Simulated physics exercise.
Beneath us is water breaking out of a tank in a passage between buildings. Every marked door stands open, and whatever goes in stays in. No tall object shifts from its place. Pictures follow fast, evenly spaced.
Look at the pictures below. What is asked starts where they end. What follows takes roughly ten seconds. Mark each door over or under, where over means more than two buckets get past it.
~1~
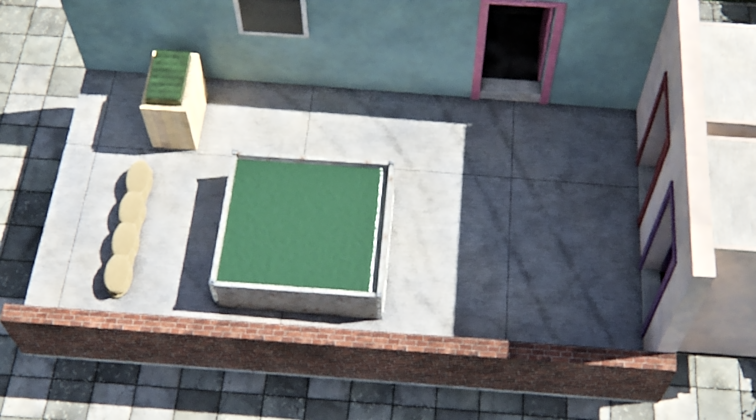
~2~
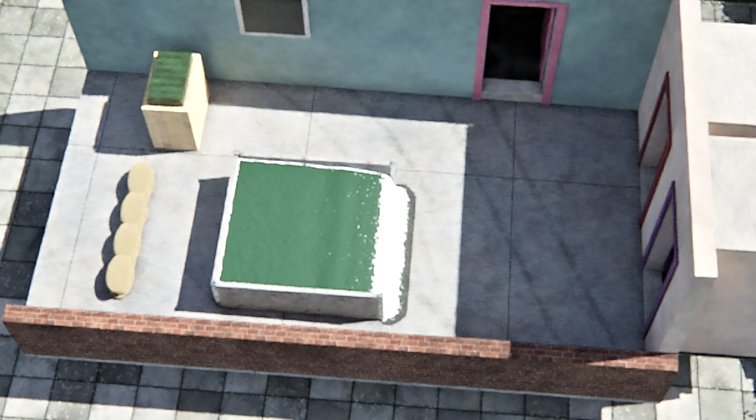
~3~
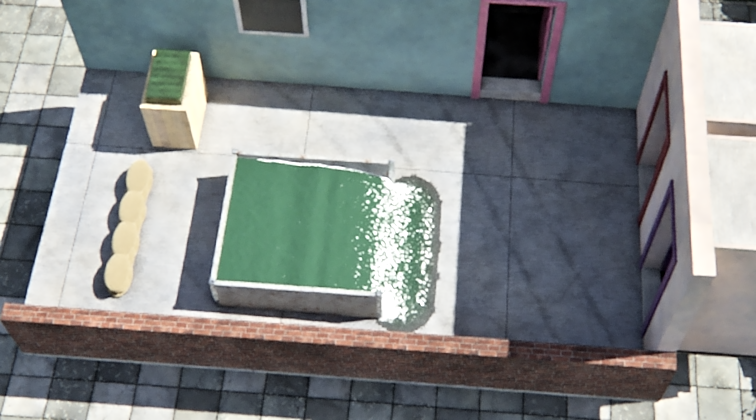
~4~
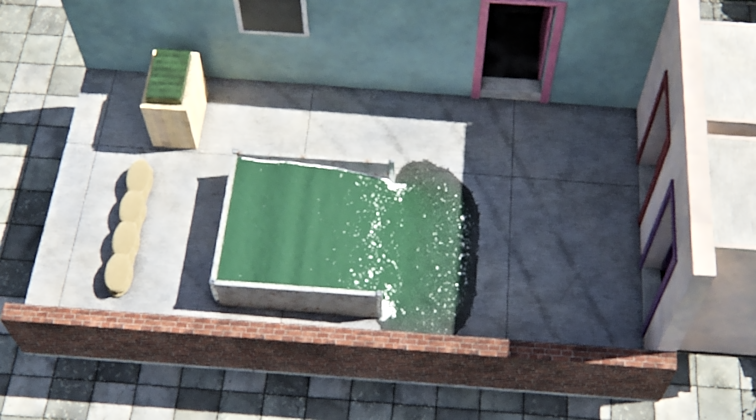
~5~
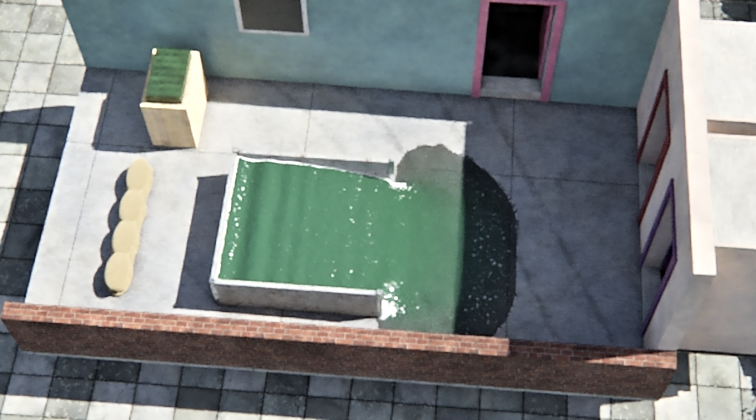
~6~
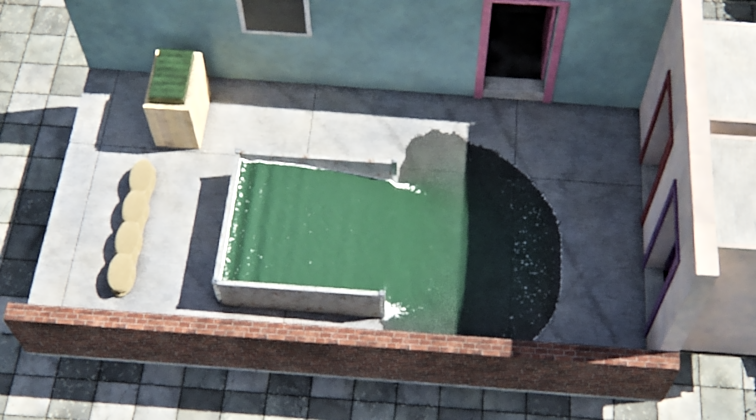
Purple door - over; red door - over; pink door - under.
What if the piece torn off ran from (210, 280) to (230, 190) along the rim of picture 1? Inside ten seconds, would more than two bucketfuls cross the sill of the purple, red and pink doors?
Result per door - purple door: Does not exceed; red door: Exceeds; pink door: Does not exceed.
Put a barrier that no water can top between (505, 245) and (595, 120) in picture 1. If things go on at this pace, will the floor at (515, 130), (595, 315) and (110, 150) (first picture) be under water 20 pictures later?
Submerged; submerged; untouched.
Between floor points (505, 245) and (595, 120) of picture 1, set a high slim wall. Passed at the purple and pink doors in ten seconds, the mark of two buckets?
Purple: Tops the limit. Pink: Tops the limit.
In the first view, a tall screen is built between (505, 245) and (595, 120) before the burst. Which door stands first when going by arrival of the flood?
That would be the purple door.
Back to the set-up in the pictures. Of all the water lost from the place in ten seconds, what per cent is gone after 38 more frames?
Close to 80 per cent, I'd say.
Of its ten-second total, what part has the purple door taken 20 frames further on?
Share by then: About 70 in a hundred.
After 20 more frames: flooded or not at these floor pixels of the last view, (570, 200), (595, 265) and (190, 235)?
In that order: Under water, awash, clear.
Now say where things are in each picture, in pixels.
The first picture shows still water in the tank at (305, 224).
In the second picture, water pours out at (385, 244) and has run to (393, 318).
In the third picture, water pours out at (384, 244) and has run to (409, 326).
In the fourth picture, water pours out at (384, 244) and has run to a hidden place.
In the fifth picture, water pours out at (384, 243) and has run to (495, 324).
In the sixth picture, the front is at (548, 308), out from the gap at (387, 244).
A moment on, water covers 40 % of the floor; the purple door under two buckets in, the red door under two buckets in, the pink door not reached.
Next, water covers 45 % of the floor; the purple door far over two buckets in, the red door over two buckets in, the pink door wet at the sill, nothing in.
Then, water covers 45 % of the floor; the purple door far over two buckets in, the red door far over two buckets in, the pink door wet at the sill, nothing in.
Later, water covers 55 % of the floor; the purple door far over two buckets in, the red door far over two buckets in, the pink door wet at the sill, nothing in.
In the end, water covers 75 % of the floor; the purple door far over two buckets in, the red door far over two buckets in, the pink door wet at the sill, nothing in.
